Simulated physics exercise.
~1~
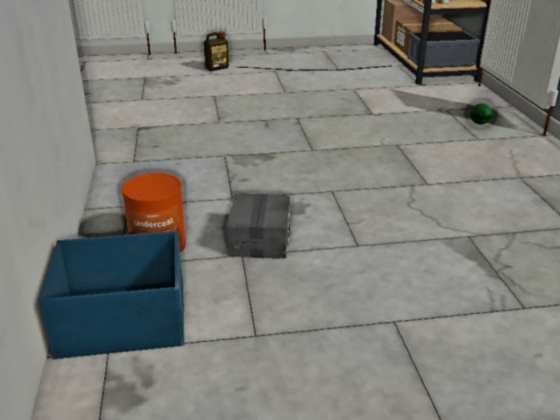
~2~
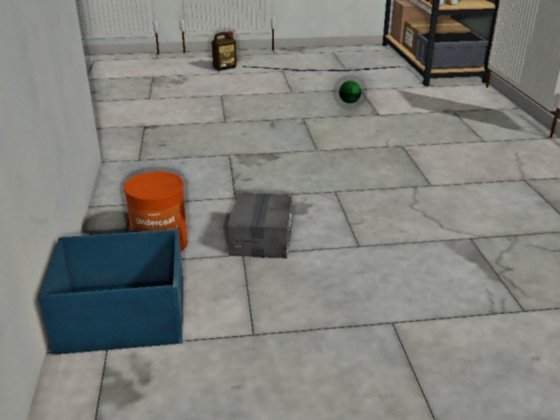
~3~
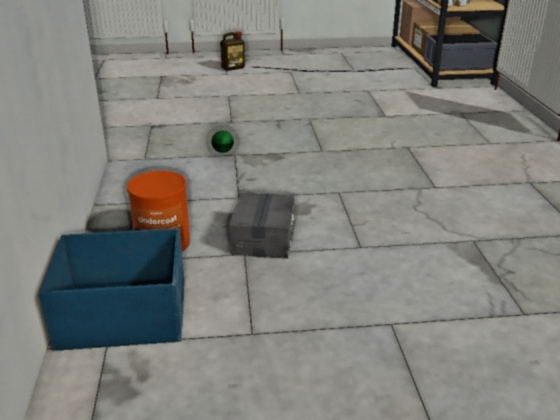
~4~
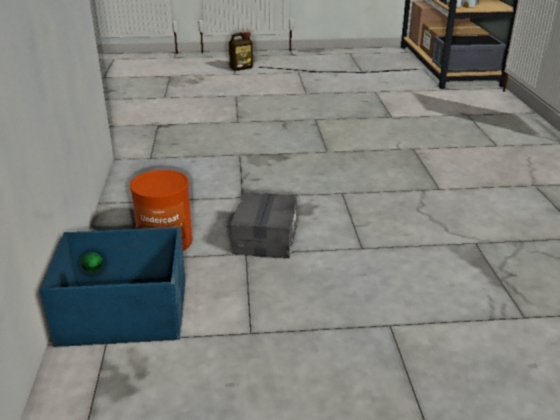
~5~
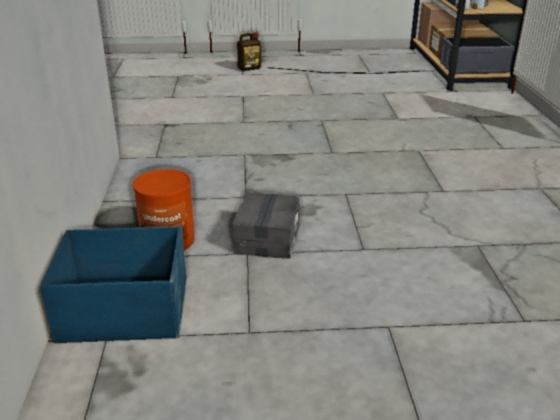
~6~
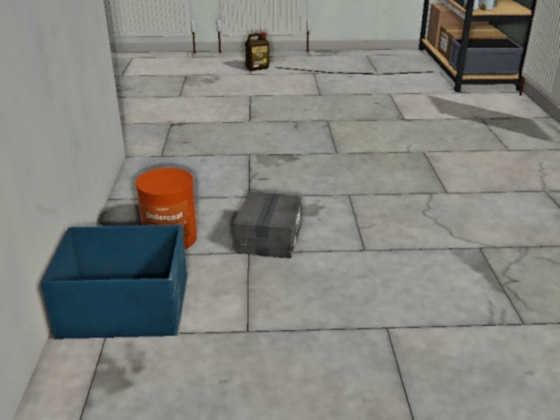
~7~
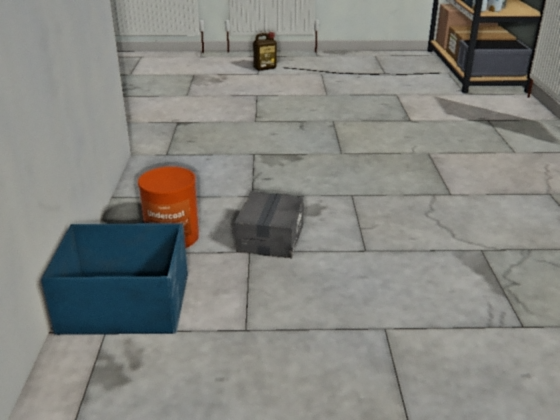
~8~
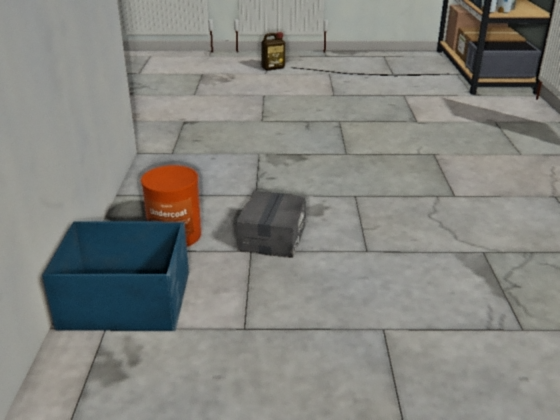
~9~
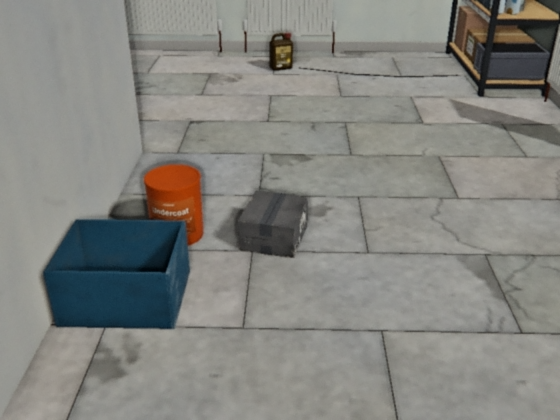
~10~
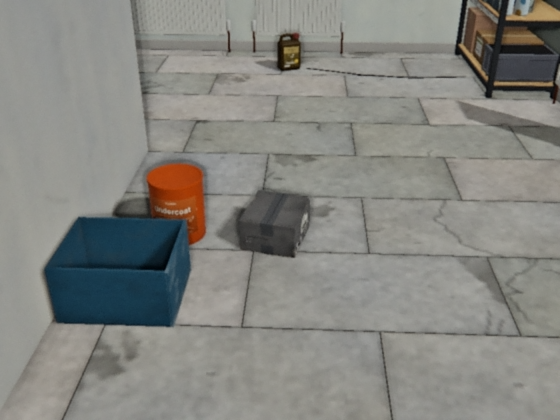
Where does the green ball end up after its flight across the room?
It ends up inside the open blue box.
